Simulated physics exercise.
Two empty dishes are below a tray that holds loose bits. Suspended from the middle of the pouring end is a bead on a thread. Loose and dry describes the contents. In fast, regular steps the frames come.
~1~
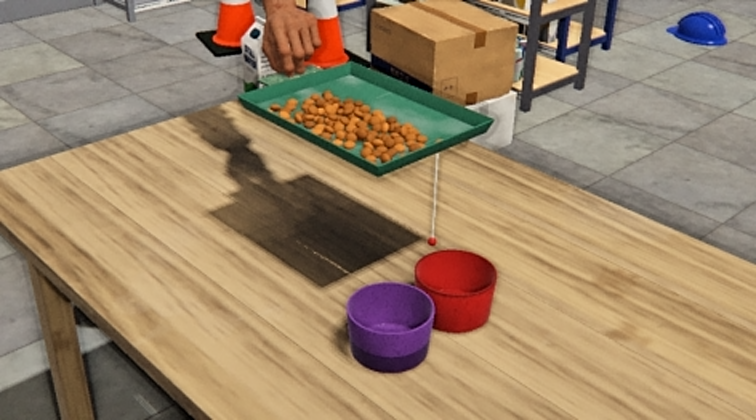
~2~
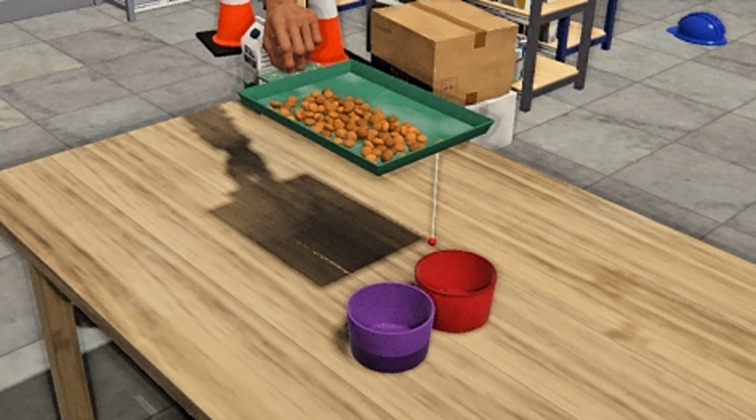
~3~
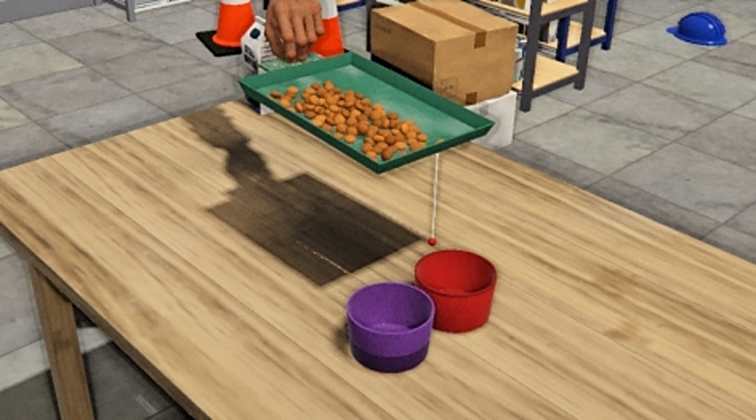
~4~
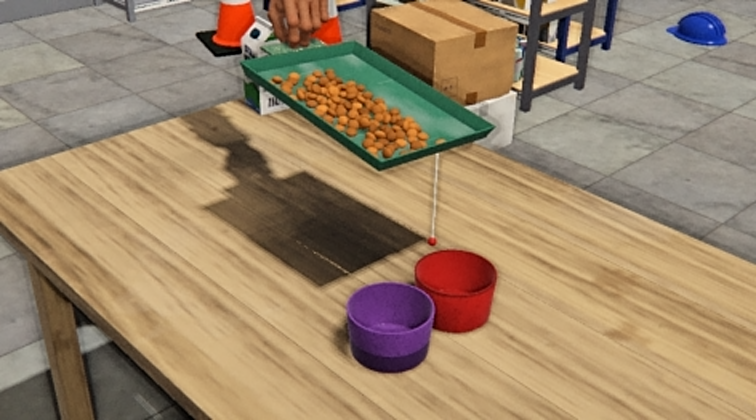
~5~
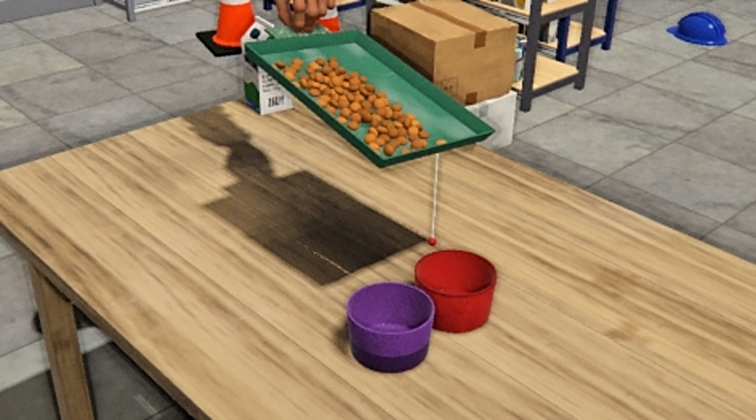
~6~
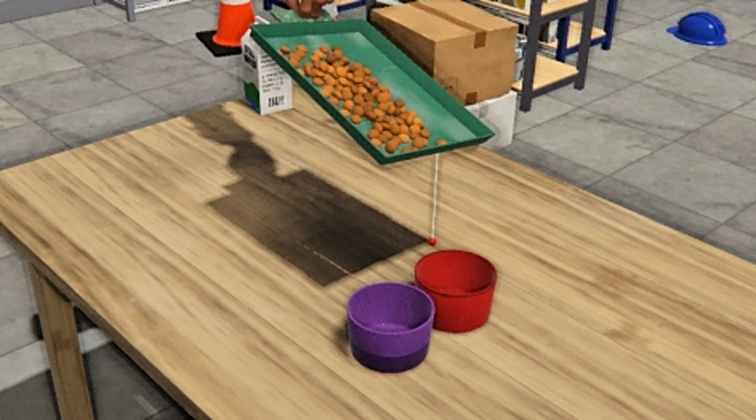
Hand raising the far end of a green tray of brown kibble above empty purple and red dishes on a wooden table.
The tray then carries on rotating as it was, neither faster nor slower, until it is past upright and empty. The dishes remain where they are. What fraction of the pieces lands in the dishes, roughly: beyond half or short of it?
Short of half.
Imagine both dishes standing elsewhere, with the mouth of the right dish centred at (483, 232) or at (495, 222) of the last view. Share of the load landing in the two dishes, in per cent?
About 70 per cent, then about 60 per cent.
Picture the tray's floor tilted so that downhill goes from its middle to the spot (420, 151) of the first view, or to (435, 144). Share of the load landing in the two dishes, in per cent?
In turn, 80 percent and then 50 percent.
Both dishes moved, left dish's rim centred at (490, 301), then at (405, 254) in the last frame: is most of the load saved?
At place one a lesser share; at place two a lesser share.
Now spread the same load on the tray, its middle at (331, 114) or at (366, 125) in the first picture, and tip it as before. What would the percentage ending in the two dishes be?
You'd get 10 % the first time and 10 % the second.
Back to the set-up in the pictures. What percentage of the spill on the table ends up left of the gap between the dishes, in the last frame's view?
0 %, near enough.
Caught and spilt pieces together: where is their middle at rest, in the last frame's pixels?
The centre ends up roughly at (508, 276).
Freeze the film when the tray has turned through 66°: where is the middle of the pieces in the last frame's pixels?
Roughly at (468, 140).
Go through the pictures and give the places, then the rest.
The first picture shows corners of the pouring end at (379, 163) and (487, 119), level; middle of the load at (350, 124), bits of cat kibble; left dish at (420, 345); right dish at (485, 306); bead on its thread at (432, 242).
The second picture shows corners of the pouring end at (379, 162) and (487, 120), level; middle of the load at (350, 122).
The third picture shows corners of the pouring end at (380, 160) and (488, 122), tipped barely, lowest at the right corner; middle of the load at (351, 117).
The fourth picture shows corners of the pouring end at (382, 157) and (488, 125), tipped a little, lowest at the right corner; middle of the load at (352, 109).
The fifth picture shows corners of the pouring end at (384, 155) and (489, 128), tipped clearly, lowest at the right corner; middle of the load at (354, 102).
The sixth picture shows corners of the pouring end at (387, 152) and (489, 132), tipped clearly, lowest at the right corner; middle of the load at (358, 94); left dish at (420, 345); right dish at (485, 306).
Soon after the last picture, tray tipped steeply; most on the tray; about a quarter in the air.
A little later, tray tipped past a quarter turn; a small part in the right dish; most outside both; a small part in the air.
Later still, tray tipped past a quarter turn; a small part in the right dish; nearly all outside both.
At rest, tray tipped past a quarter turn; none in the left dish; a small part in the right dish; nearly all outside both.
